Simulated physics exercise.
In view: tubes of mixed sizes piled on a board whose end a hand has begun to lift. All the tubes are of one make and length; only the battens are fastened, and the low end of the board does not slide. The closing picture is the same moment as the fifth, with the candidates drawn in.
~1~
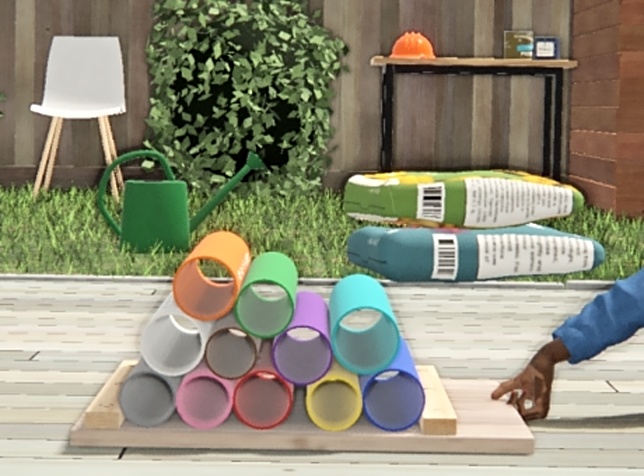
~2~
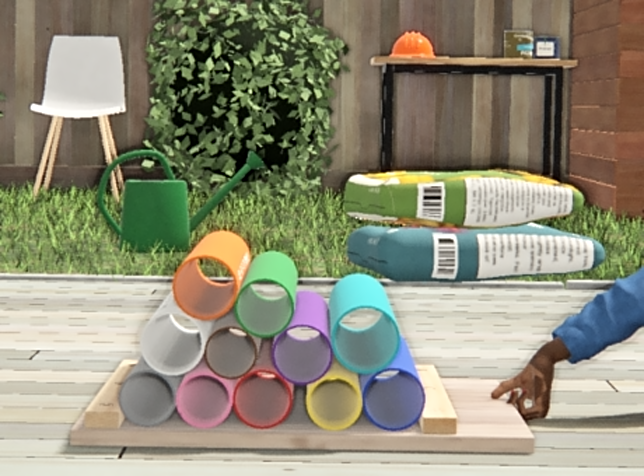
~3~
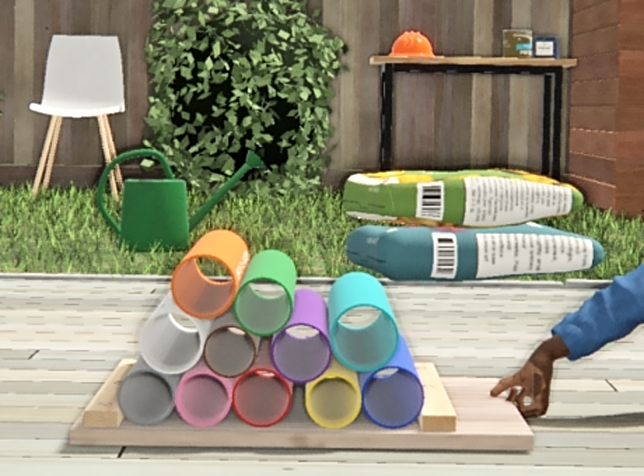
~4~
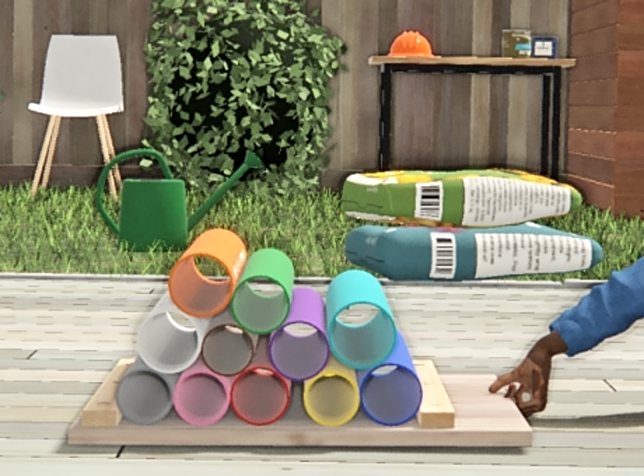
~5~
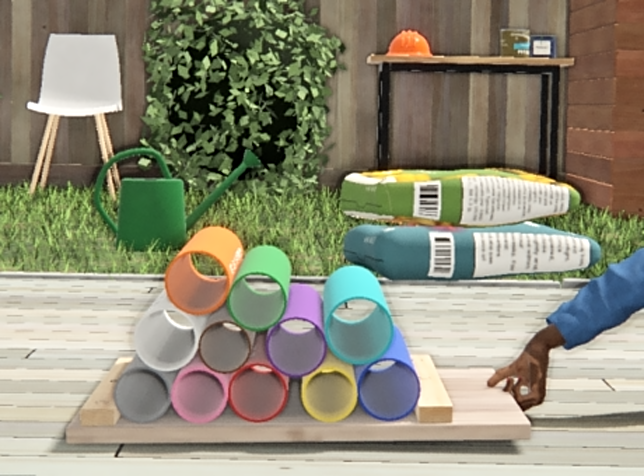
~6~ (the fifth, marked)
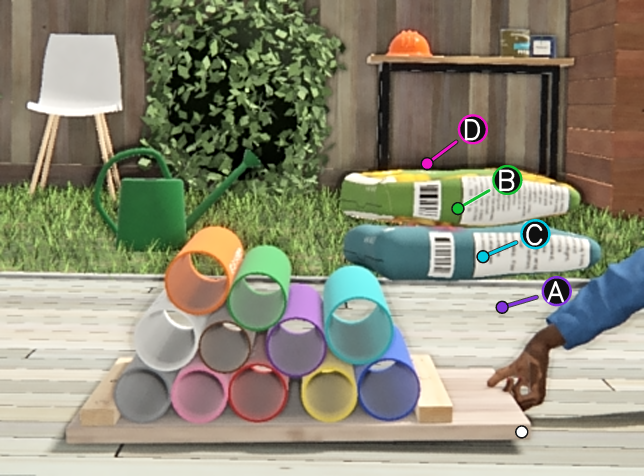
On a patio beside a grassy fence, a hand at the right gripped the end of a board stacked with colourful tubes between two wooden strips, and the board and pile barely shifted.
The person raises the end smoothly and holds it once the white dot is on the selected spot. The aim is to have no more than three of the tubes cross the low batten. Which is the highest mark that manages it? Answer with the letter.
The highest mark that will do is A.
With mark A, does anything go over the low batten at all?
At A: No.
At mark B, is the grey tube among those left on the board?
Yes, with B.
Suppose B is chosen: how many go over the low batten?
The count is six.
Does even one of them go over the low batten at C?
At C: Yes.
On the marked copy, A at (502, 307); B at (458, 209); C at (483, 257); D at (427, 164); the white dot at (522, 432).
Following A. Soon after the start, board at 13°.
Later, board at 18°.
In the end, board at 18°, none over the low batten.
As for the rest, B six over the low batten; C six over the low batten; D six over the low batten.
